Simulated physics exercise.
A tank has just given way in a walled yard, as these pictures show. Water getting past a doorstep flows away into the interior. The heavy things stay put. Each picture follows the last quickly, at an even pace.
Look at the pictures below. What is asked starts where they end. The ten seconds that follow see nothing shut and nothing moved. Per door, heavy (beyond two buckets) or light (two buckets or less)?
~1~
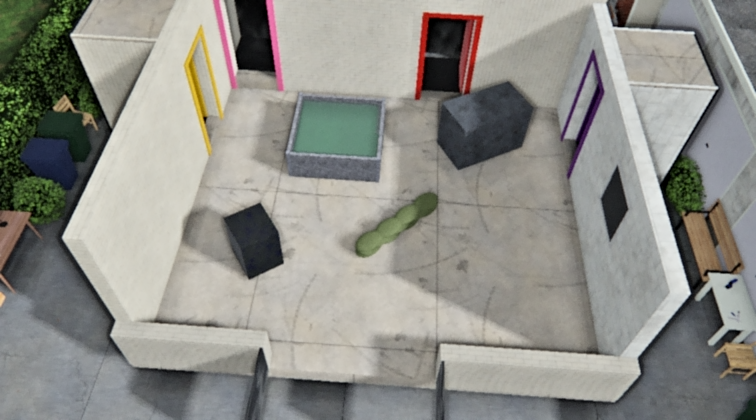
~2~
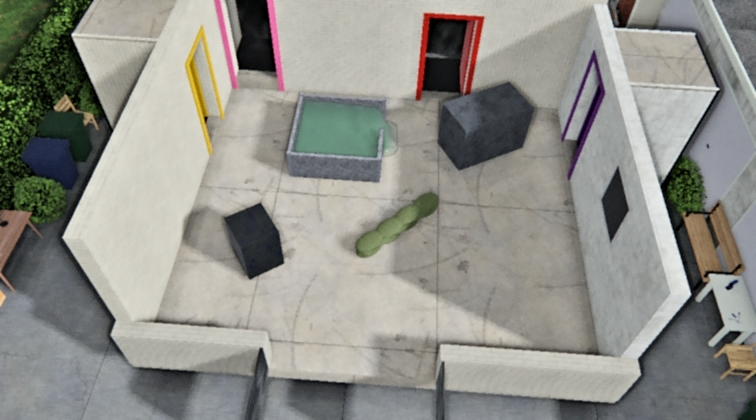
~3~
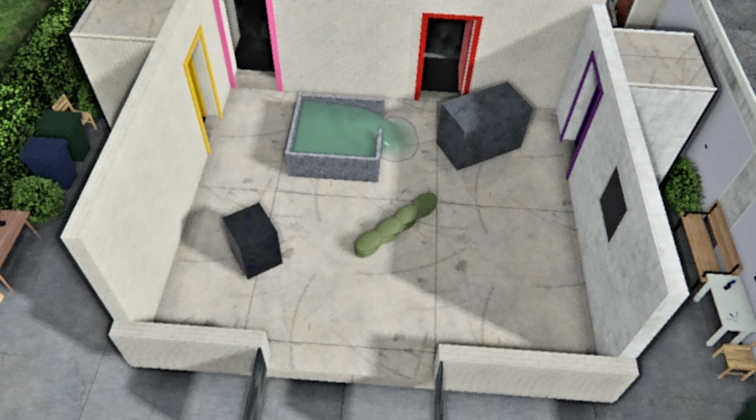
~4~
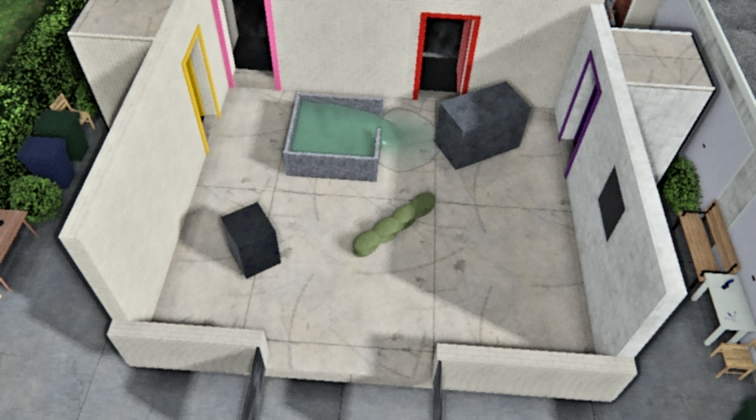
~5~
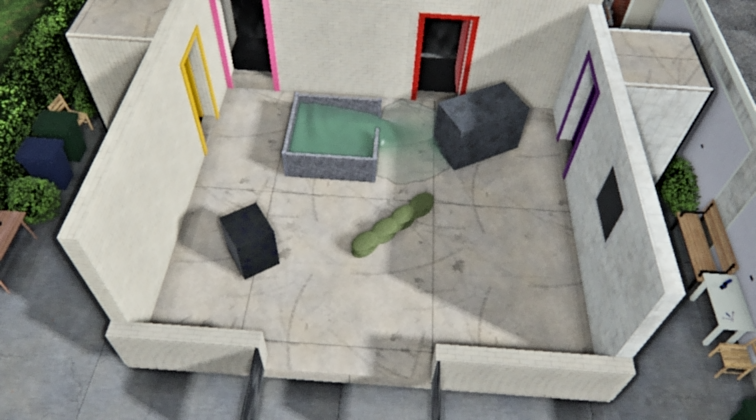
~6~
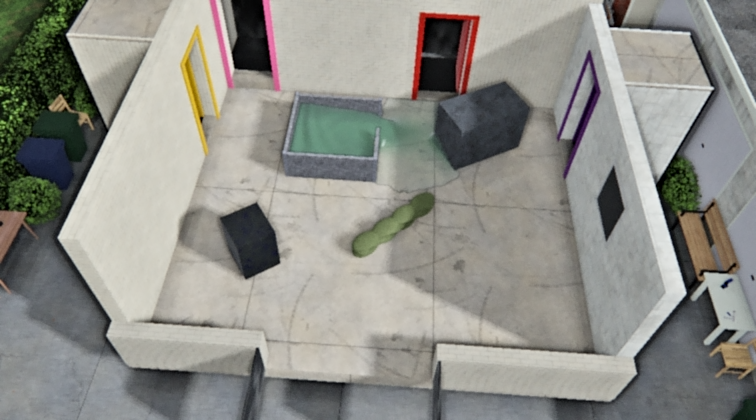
My prediction: I expect the red door to go over the limit, I expect the purple door to stay within two buckets, I expect the yellow door to stay within two buckets, I expect the pink door to stay within two buckets.
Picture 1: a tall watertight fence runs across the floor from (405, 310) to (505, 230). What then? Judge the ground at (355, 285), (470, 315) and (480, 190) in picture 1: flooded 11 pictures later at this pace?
Taking the points in the order given, they are high and dry, high and dry and inundated.
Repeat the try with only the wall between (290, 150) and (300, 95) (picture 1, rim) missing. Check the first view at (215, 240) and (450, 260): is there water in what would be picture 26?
Soaked, Still dry.
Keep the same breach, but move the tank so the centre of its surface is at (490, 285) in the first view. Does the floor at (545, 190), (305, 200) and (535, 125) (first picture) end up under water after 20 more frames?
Points in turn: Inundated; not reached; inundated.
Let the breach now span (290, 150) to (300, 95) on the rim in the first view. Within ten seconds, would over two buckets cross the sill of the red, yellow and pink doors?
Briefly, the red one remains below the line, the yellow one crosses the line, and the pink one remains below the line.
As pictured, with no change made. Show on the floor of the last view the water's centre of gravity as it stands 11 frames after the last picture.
The balance point is around (394, 148).
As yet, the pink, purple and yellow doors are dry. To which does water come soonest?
Call: The purple door.
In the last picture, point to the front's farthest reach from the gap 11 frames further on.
The wet point farthest out is around (522, 281).
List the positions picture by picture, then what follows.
In the first frame, the open tank at (338, 128) is whole and still.
In the second frame, the front is at (386, 153), out from the gap at (381, 131).
In the third frame, the front is at (409, 155), out from the gap at (380, 132).
In the fourth frame, water pours out at (378, 131) and has run to (435, 150).
In the fifth frame, the front is at a hidden place, out from the gap at (377, 132).
In the sixth frame, water pours out at (377, 131) and has run to a hidden place.
A moment on, water covers 10 % of the floor; the red door under two buckets in, the purple door not reached, the yellow door not reached, the pink door not reached.
Next, water covers 20 % of the floor; the red door over two buckets in, the purple door wet at the sill, nothing in, the yellow door not reached, the pink door not reached.
Then, water covers 35 % of the floor; the red door over two buckets in, the purple door wet at the sill, nothing in, the yellow door not reached, the pink door not reached.
Later, water covers 40 % of the floor; the red door far over two buckets in, the purple door under two buckets in, the yellow door not reached, the pink door not reached.
In the end, water covers 70 % of the floor; the red door far over two buckets in, the purple door under two buckets in, the yellow door not reached, the pink door wet at the sill, nothing in.
